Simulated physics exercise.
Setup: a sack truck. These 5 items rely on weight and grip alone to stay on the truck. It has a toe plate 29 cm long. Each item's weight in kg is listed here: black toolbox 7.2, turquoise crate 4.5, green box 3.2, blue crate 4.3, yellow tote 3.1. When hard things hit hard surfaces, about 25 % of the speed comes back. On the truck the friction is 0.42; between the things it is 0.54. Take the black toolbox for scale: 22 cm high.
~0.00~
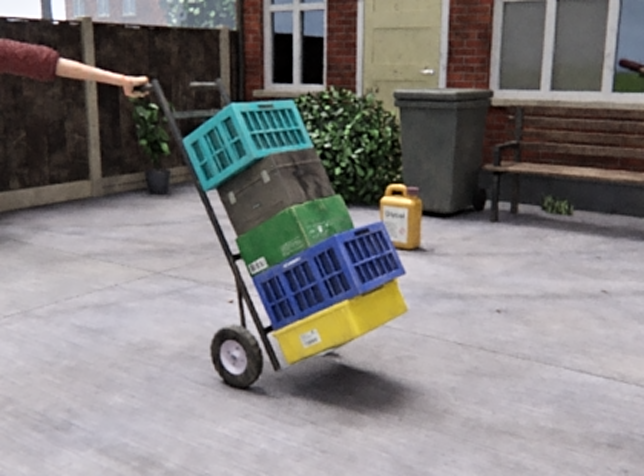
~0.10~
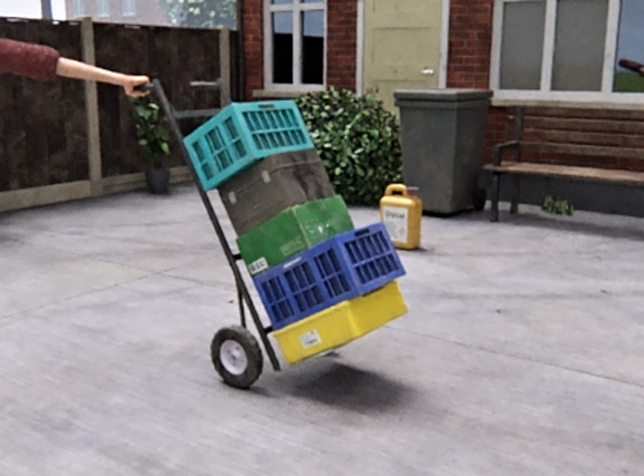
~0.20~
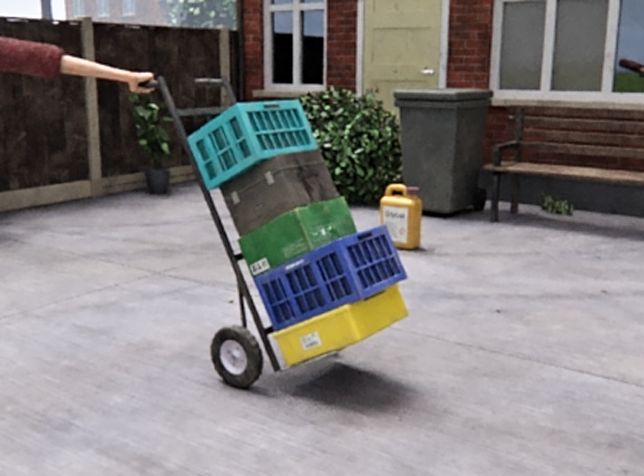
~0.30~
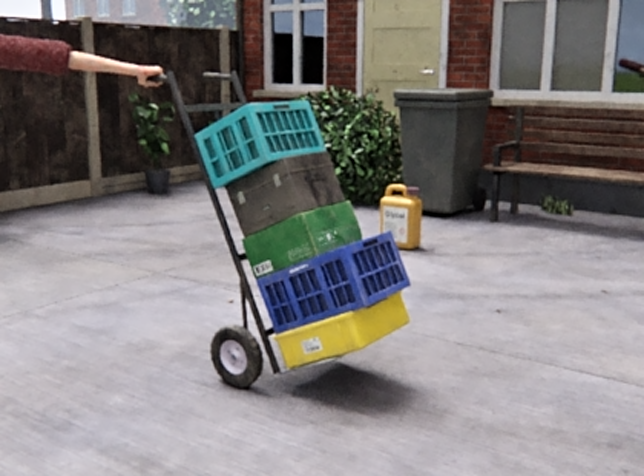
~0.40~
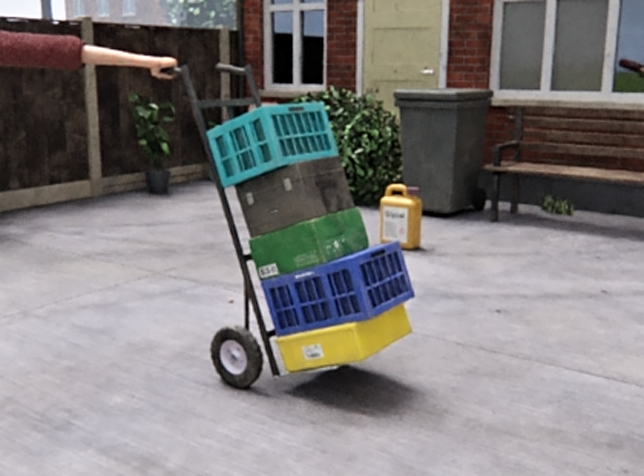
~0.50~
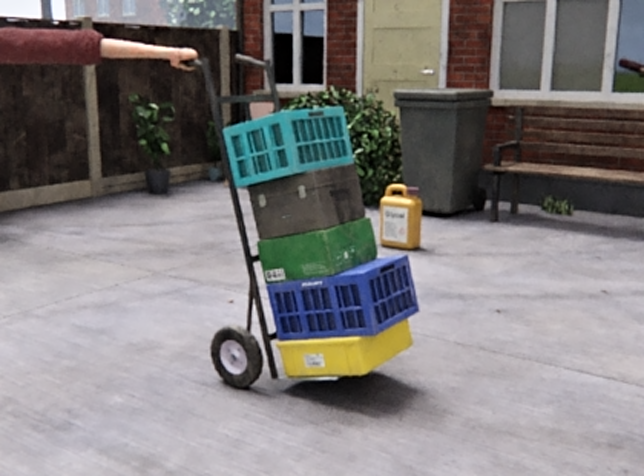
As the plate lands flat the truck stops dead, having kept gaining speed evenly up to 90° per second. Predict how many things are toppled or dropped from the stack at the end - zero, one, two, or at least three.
My prediction: Zero.
After 0.90 s, truck upright; turquoise crate 10° off its base near (369, 161); black toolbox 10° off its base near (364, 221); green box 10° off its base.
After 1.30 s, truck upright; turquoise crate 6° off its base near (358, 163); black toolbox 6° off its base near (355, 222); green box 6° off its base.
In the end (2.1 s), all 5 under 10 cm from the start. At the end, from the last picture's camera, black toolbox near (338, 222), turquoise crate near (338, 163).
